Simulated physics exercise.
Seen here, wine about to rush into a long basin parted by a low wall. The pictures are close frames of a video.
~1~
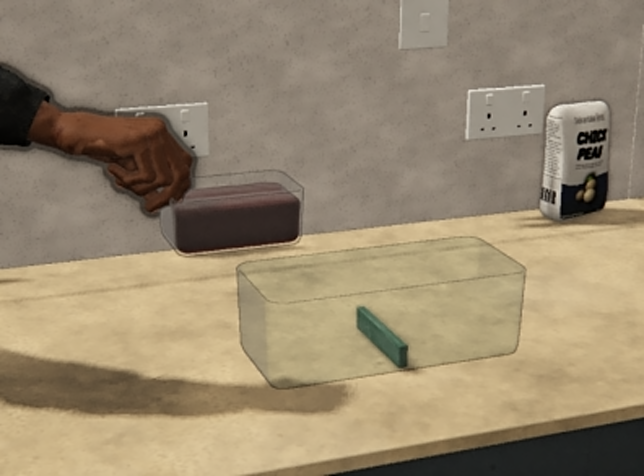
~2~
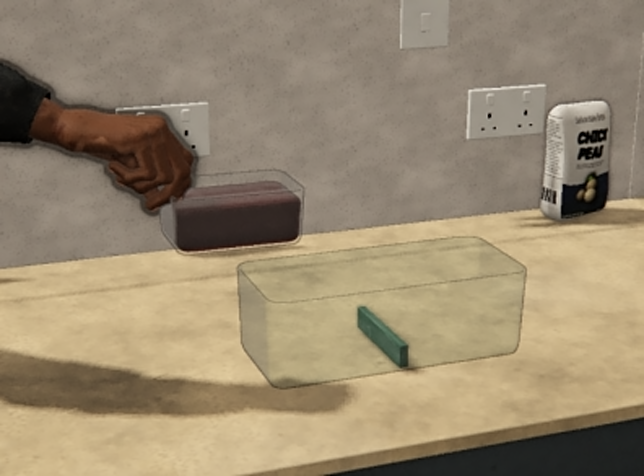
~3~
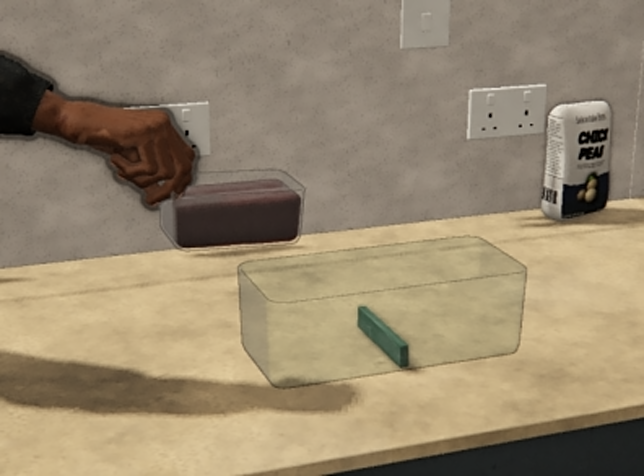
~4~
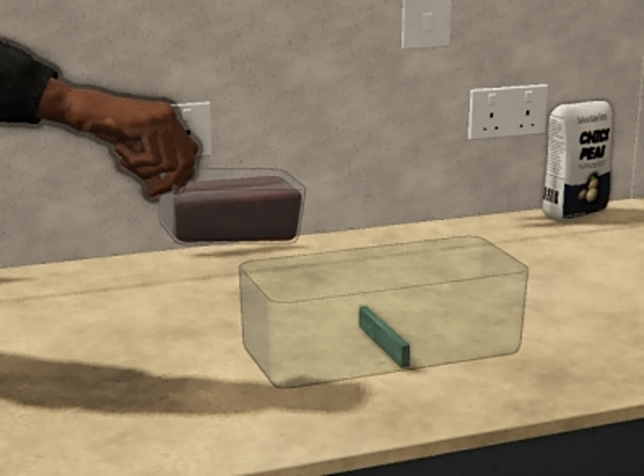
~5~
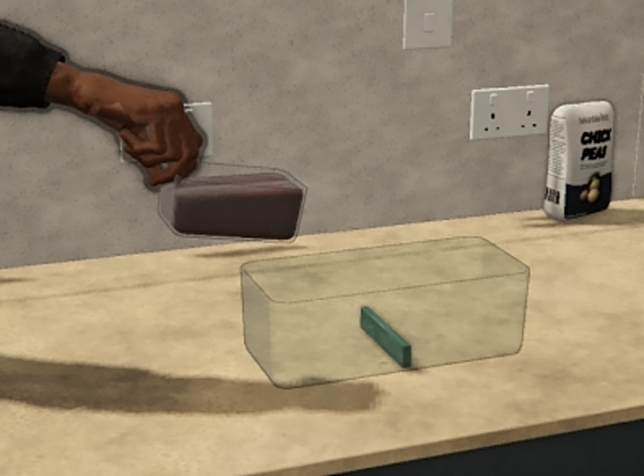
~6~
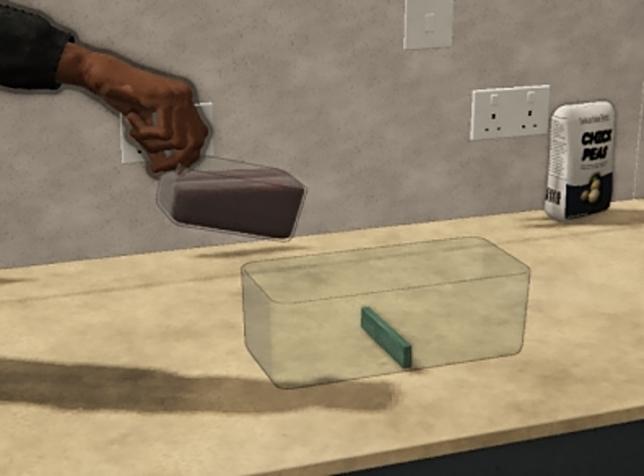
Kitchen worktop with a hand gradually tilting a small clear container of dark red liquid rightward above a long, low-walled transparent basin.
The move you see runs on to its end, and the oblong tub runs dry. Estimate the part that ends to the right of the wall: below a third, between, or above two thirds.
It comes to between a third and two thirds.
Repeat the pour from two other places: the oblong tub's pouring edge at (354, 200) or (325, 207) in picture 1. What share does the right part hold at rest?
In turn 80 and 70 in a hundred.
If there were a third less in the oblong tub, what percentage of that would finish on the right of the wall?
Roughly 30 in a hundred.
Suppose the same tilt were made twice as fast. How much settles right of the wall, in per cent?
Near 50 %.
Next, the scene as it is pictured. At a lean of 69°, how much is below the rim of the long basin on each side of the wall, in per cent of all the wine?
The left part 10 per cent, the right part 0.
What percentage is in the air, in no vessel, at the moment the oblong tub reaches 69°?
Some 45 per cent.
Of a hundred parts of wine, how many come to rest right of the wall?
About 55 per cent.
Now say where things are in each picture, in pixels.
It leans 0°; its right rim is at (293, 181); the wine meets the walls at (166, 202) and (290, 190); the long basin's rim runs from (251, 285) to (502, 254); the wall's top is at (381, 327), in the first picture.
It leans 1°; its right rim is at (293, 181); the wine meets the walls at (166, 201) and (290, 189), in the second picture.
It leans 3°; its right rim is at (294, 181); the wine meets the walls at (167, 198) and (290, 187), in the third picture.
It leans 6°; its right rim is at (295, 181); the wine meets the walls at (168, 195) and (291, 184), in the fourth picture.
It leans 10°; its right rim is at (296, 181); the wine meets the walls at (168, 190) and (293, 180), in the fifth picture.
It leans 15°; its right rim is at (297, 182); the wine meets the walls at (168, 184) and (295, 177), in the sixth picture.
A moment on, the tilt is 69° and 44 per cent is still to pour, 12 is left of the wall and 0 right of it.
Next, the tilt is 95° and 8 per cent is still to pour, 25 is left of the wall and 56 right of it.
Then the tilt is 97° and 1 per cent is still to pour, 38 is left of the wall and 55 right of it.
Later the tilt is 97° and 0 per cent is still to pour, 42 is left of the wall and 54 right of it.
At rest 42 per cent lies left of the wall, 54 right of it and 4 outside.
